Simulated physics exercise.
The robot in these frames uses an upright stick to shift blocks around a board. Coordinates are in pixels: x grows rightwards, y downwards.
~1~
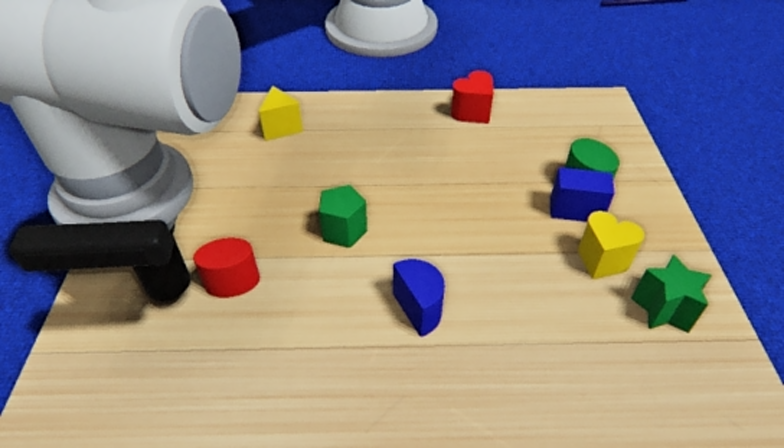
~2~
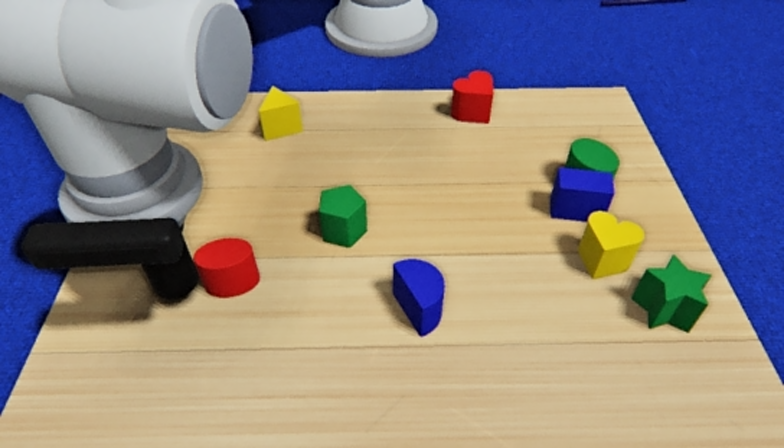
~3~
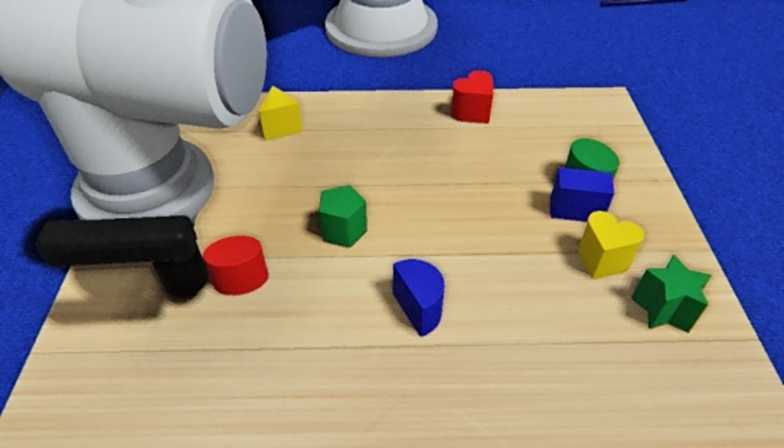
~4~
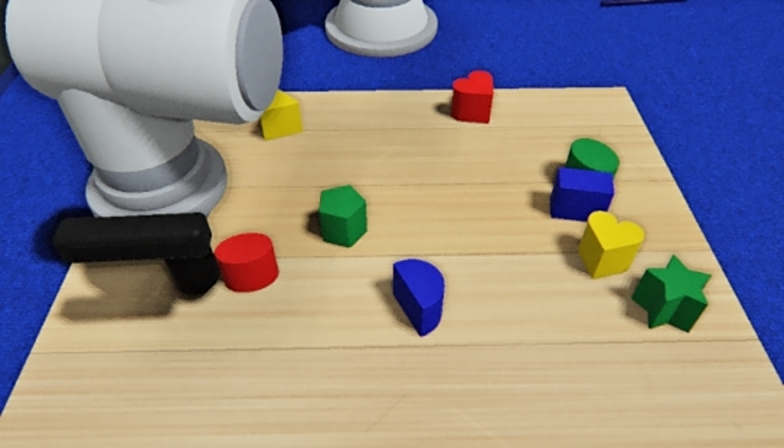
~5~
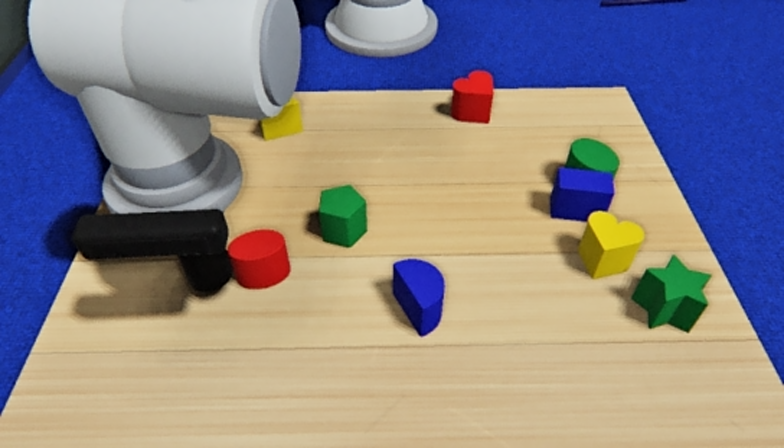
A robot arm with a black stick moved a short way right, reached the red round block and nudged it slightly toward the green pentagon, while the other blocks on the wooden board stayed still.
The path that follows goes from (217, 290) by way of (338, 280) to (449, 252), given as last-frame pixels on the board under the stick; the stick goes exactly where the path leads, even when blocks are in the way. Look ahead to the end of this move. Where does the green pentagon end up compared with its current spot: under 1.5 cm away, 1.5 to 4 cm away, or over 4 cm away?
Net shift: 1.5 to 4 cm.
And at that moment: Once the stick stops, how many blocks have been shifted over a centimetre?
The answer is two blocks, counting only moves over 1 cm.
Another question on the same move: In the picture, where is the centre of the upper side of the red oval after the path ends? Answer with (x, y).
Most likely (349, 215).
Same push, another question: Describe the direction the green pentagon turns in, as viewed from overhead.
Verdict: Clockwise.
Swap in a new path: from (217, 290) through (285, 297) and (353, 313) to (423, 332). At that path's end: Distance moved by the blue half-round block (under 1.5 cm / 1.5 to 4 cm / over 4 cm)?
It will fall in the middle band, 1.5 to 4 cm.
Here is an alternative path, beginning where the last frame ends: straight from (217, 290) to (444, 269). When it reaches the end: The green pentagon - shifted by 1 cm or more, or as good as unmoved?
At the end, its place is different.
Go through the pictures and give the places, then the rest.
The first picture shows stick tip at (169, 284); block tops, red oval at (222, 252); green pentagon at (341, 200); blue half-round block at (421, 279).
The second picture shows stick at (177, 282); blocks unchanged.
The third picture shows stick at (186, 280); red oval at (232, 250).
The fourth picture shows stick at (198, 278); red oval at (243, 247).
The fifth picture shows stick at (211, 275); red oval at (256, 244); green pentagon at (341, 200); blue half-round block at (421, 279).
What follows on the original path. One third of the way, stick at (297, 269); red oval at (324, 222), turned 55° anticlockwise; green pentagon at (349, 192).
Two thirds of the way, stick at (378, 259); red oval at (349, 215); green pentagon at (351, 183), turned 25° clockwise.
At the end, stick at (451, 237); red oval at (349, 215), turned 135° anticlockwise; green pentagon at (351, 183), turned 25° clockwise; blue half-round block in place.
